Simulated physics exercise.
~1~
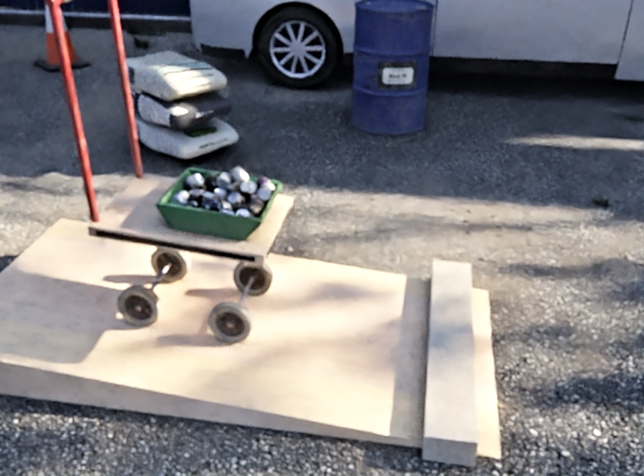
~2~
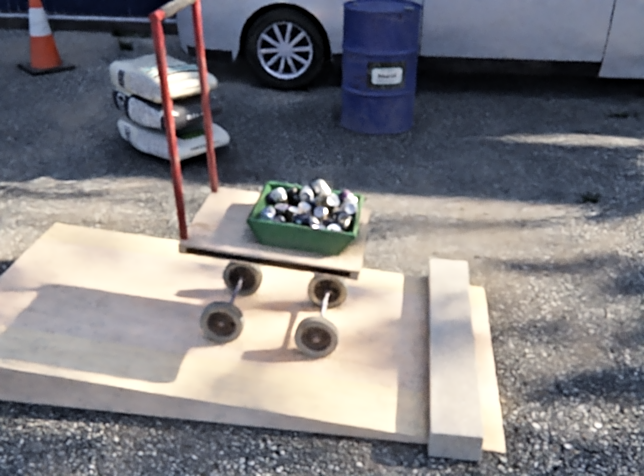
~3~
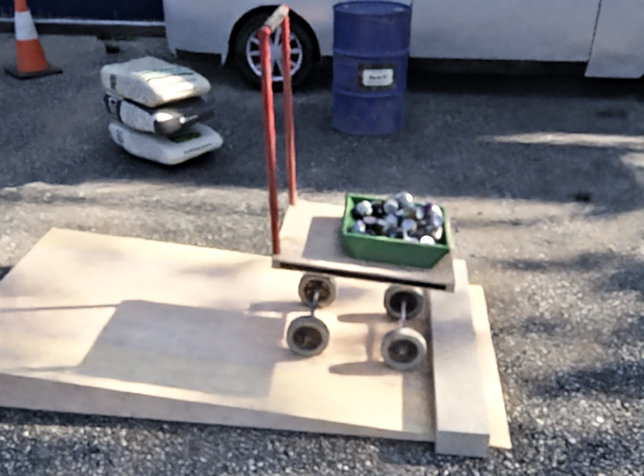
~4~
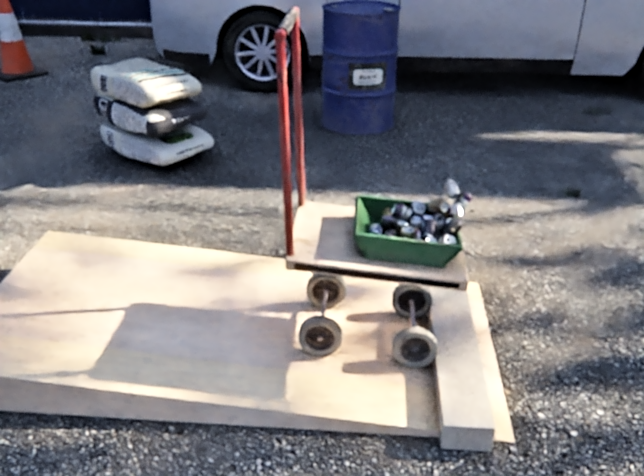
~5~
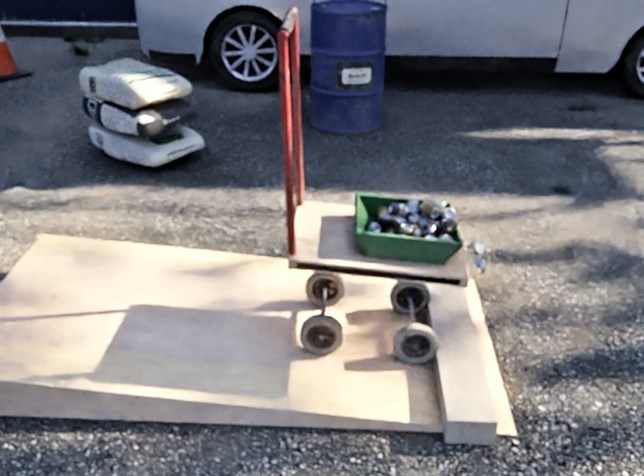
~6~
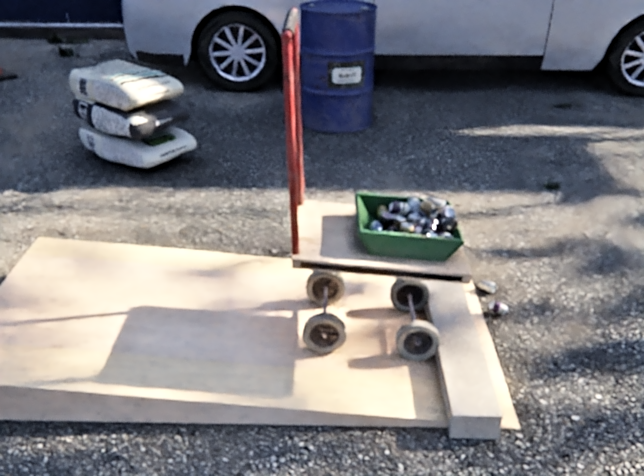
A flat cart with a red handle, carrying a green tote heaped with small cans, rolls to the right down a low wooden ramp. It nears the pale beam lying across the lower end and stops abruptly against it, all its wheels still down. The tote stays put on the deck, but the cans inside surge toward its front end, and a couple spill over the rim. They drop past the front edge of the cart and fall toward the ground beyond the beam. The cart stands still, with most of the cans still in the tote.
